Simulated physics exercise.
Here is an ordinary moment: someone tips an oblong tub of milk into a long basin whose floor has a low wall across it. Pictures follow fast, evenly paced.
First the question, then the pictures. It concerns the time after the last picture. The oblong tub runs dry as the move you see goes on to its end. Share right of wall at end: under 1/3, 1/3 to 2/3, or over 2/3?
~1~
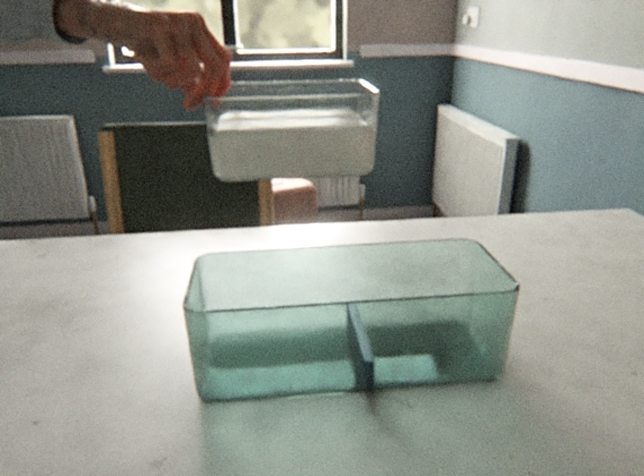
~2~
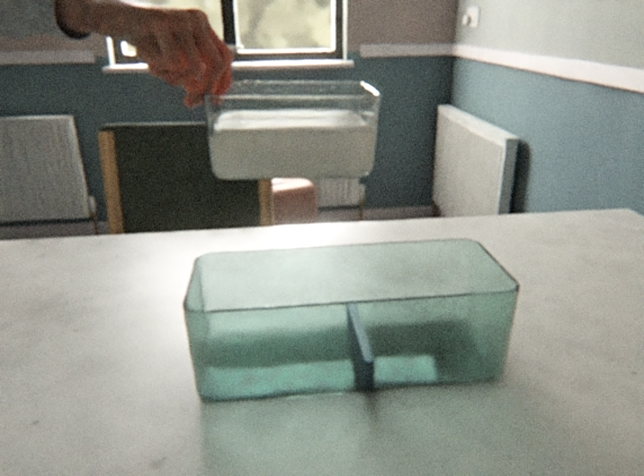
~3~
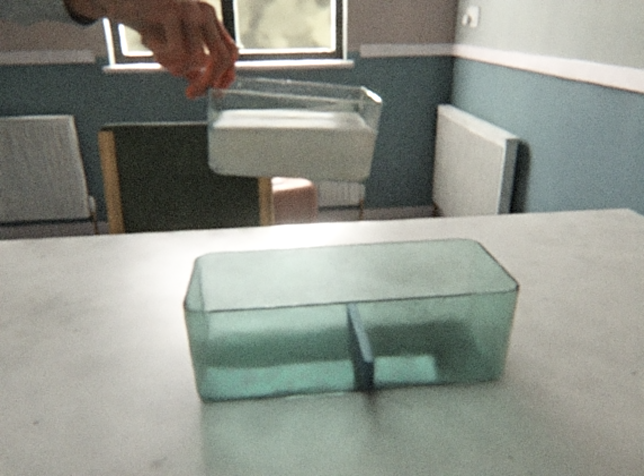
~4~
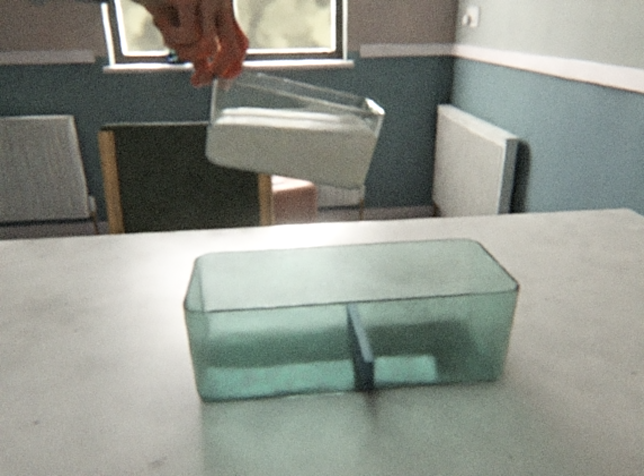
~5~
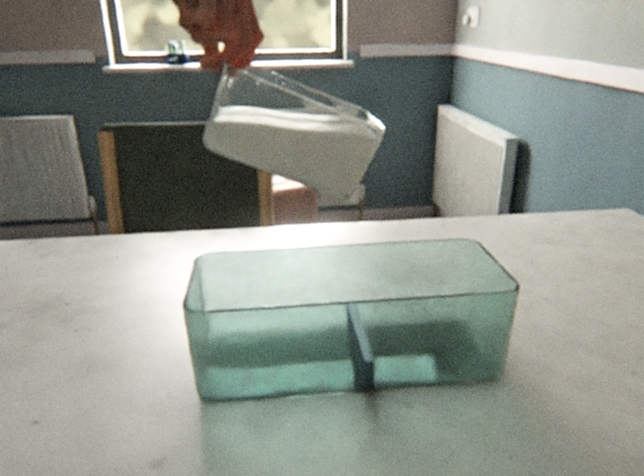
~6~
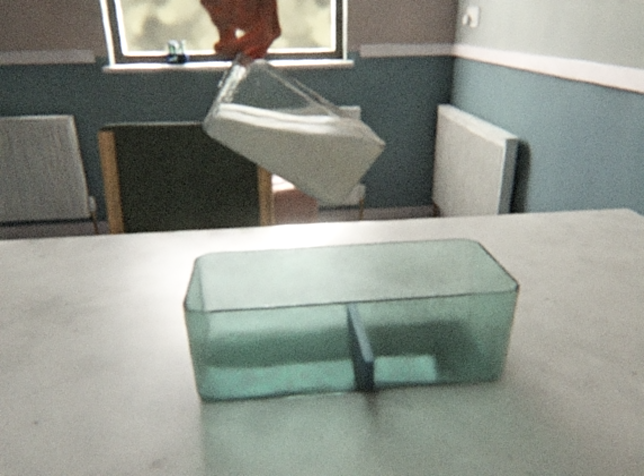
Exceeds two thirds.
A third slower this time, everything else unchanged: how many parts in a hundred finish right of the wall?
About 85 per cent.
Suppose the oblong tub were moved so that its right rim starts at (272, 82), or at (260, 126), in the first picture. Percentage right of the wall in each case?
15 and 15 in a hundred.
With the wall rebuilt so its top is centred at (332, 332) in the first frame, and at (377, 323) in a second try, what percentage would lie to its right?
Around 80 per cent for the first, around 70 per cent for the second.
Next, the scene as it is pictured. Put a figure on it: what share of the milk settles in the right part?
Share approx. 75 per cent.
A moment on, the oblong tub is tipped on its side and 28 per cent is still to pour, 0 is left of the wall and 21 right of it.
Next, the oblong tub is tipped on its side and 11 per cent is still to pour, 5 is left of the wall and 71 right of it.
Then the oblong tub is tipped on its side and 3 per cent is still to pour, 13 is left of the wall and 72 right of it.
Later the oblong tub is tipped on its side and 1 per cent is still to pour, 15 is left of the wall and 77 right of it.
At rest 17 per cent lies left of the wall, 77 right of it and 7 outside.
